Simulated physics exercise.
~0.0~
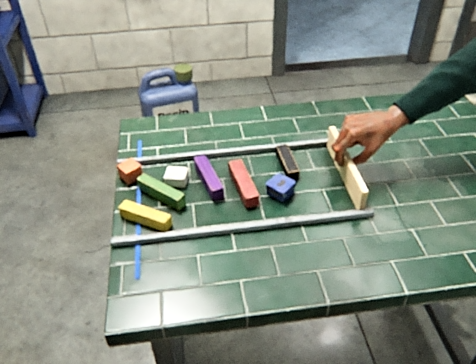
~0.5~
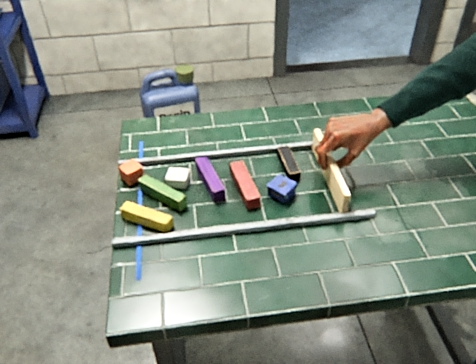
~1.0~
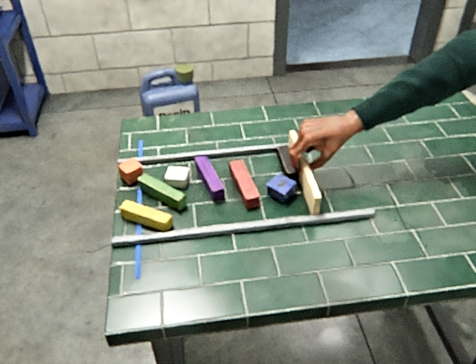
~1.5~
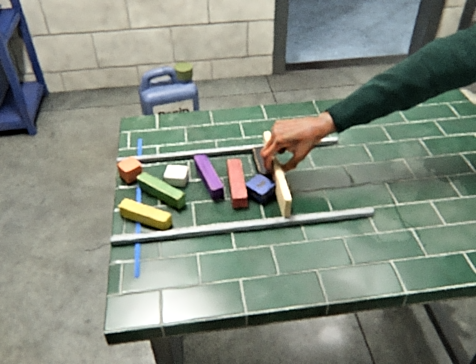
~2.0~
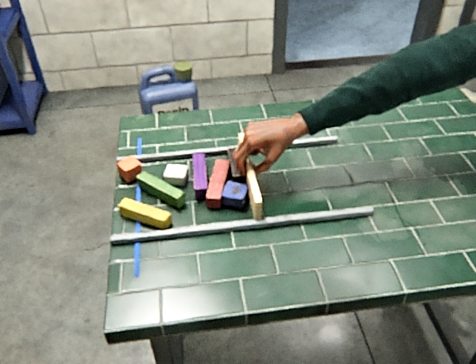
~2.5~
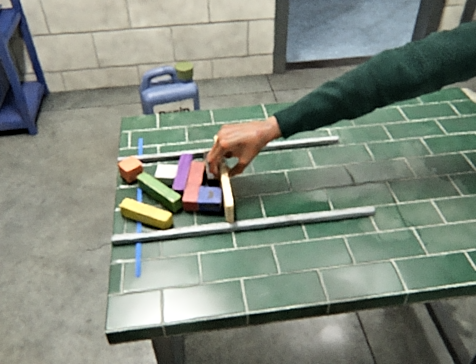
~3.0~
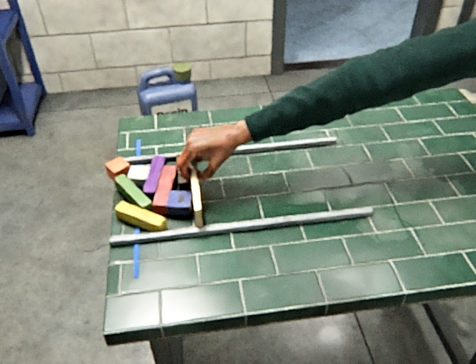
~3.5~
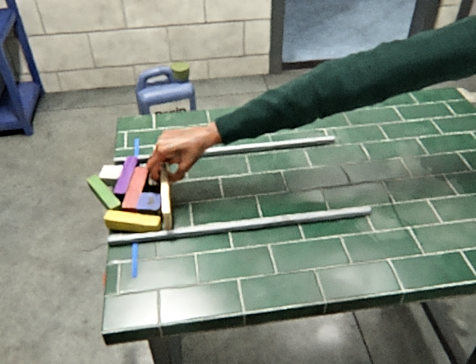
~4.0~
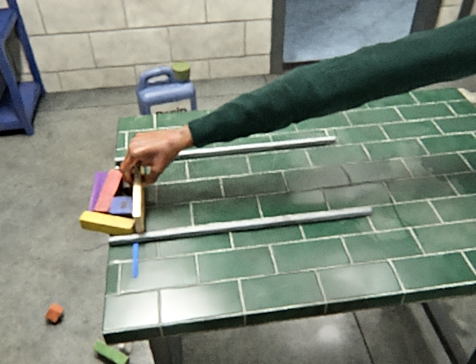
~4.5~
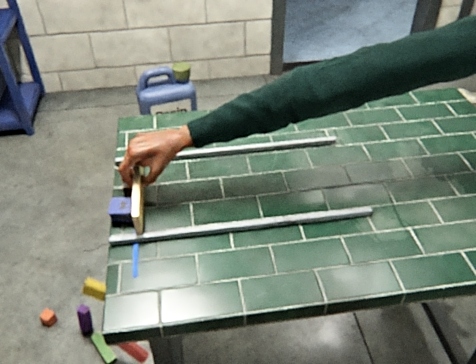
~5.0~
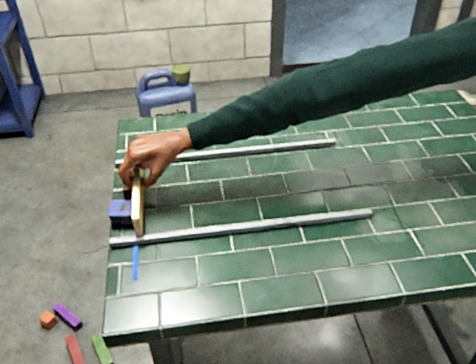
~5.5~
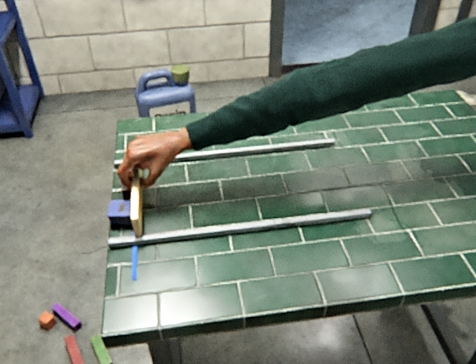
Hand pushing an upright board left along a tiled tabletop channel, sweeping colored blocks off the end, a blue block remaining.
